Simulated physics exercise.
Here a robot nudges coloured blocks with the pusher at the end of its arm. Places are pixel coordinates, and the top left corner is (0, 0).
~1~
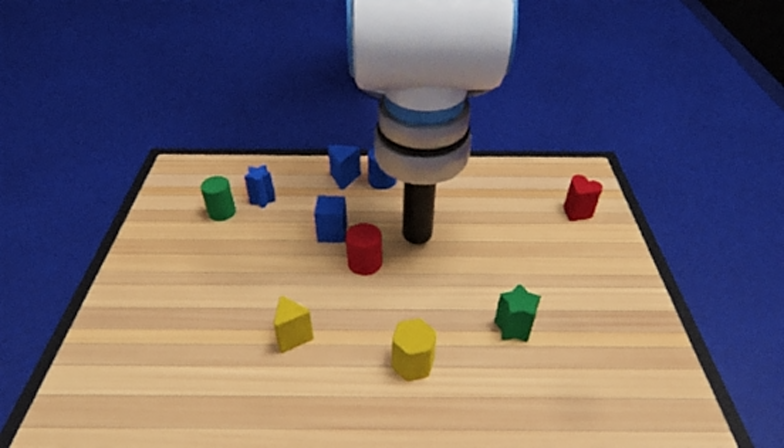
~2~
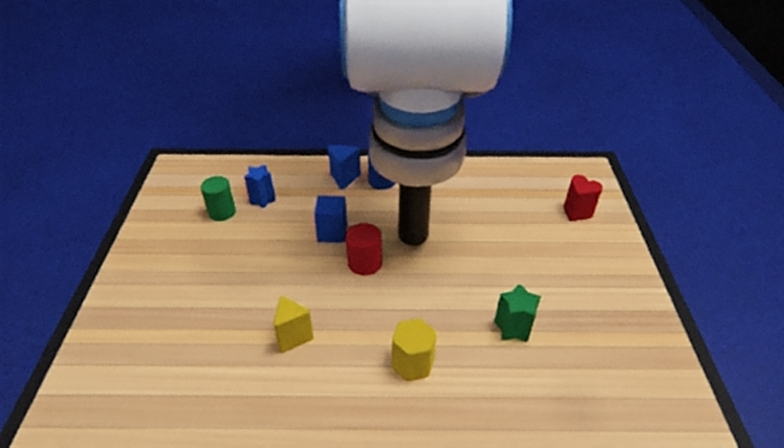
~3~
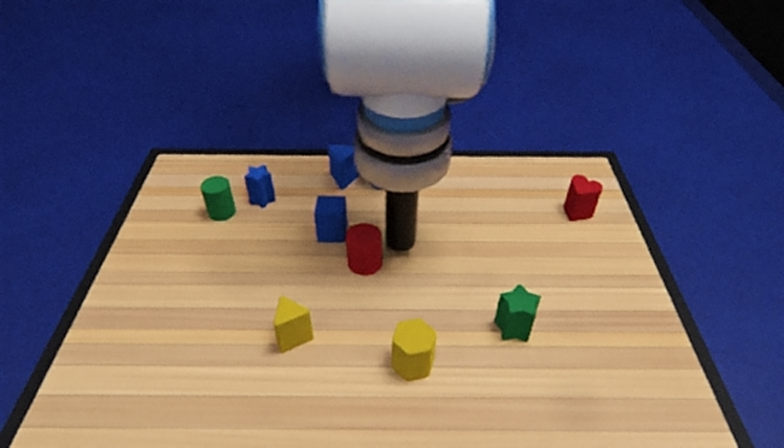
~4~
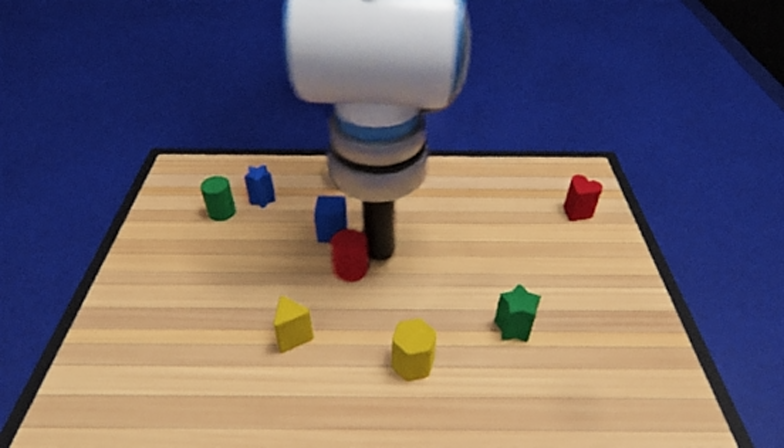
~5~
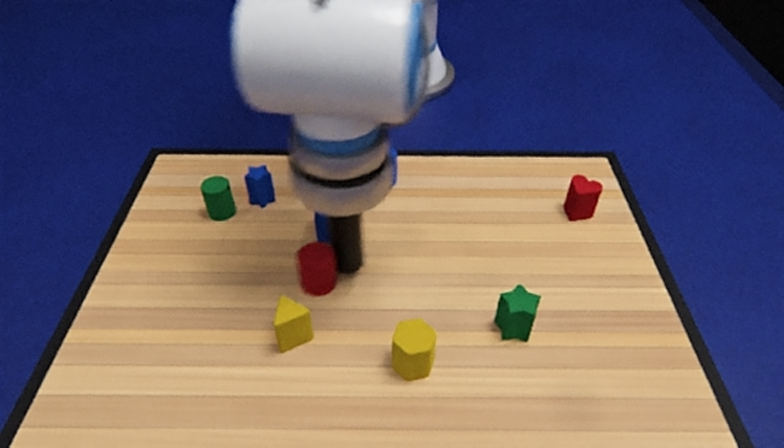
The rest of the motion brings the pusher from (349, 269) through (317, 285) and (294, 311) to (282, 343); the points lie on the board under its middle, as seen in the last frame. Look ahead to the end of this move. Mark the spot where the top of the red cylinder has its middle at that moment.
It ends at (247, 285).
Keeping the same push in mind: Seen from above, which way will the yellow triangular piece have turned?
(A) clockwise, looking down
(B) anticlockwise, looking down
The correct letter is B.
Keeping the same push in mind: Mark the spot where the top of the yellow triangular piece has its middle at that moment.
That would be at about pixel (287, 339).
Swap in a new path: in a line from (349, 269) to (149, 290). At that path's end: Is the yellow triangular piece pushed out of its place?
No, that is not how it ends up.
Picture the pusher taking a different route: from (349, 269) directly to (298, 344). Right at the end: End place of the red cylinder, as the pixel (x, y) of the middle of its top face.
It sits at (287, 268).
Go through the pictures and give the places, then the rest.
Pusher's lower end (417, 234); yellow triangular piece (288, 310); red cylinder (364, 234); blue square (330, 204), in the first frame.
Pusher (413, 235); blocks still, in the second frame.
Pusher (401, 240); blocks still, in the third frame.
Pusher (379, 249); red cylinder (349, 240), in the fourth frame.
Pusher (348, 262); yellow triangular piece (288, 310); red cylinder (315, 254); blue square hidden, in the fifth frame.
On the path given first. One third of the way, pusher (316, 279); red cylinder (278, 270).
Two thirds of the way, pusher (292, 304); red cylinder (250, 284).
At the end, pusher (280, 336); yellow triangular piece (287, 339), turned 65° anticlockwise; red cylinder (247, 285); blue square still.
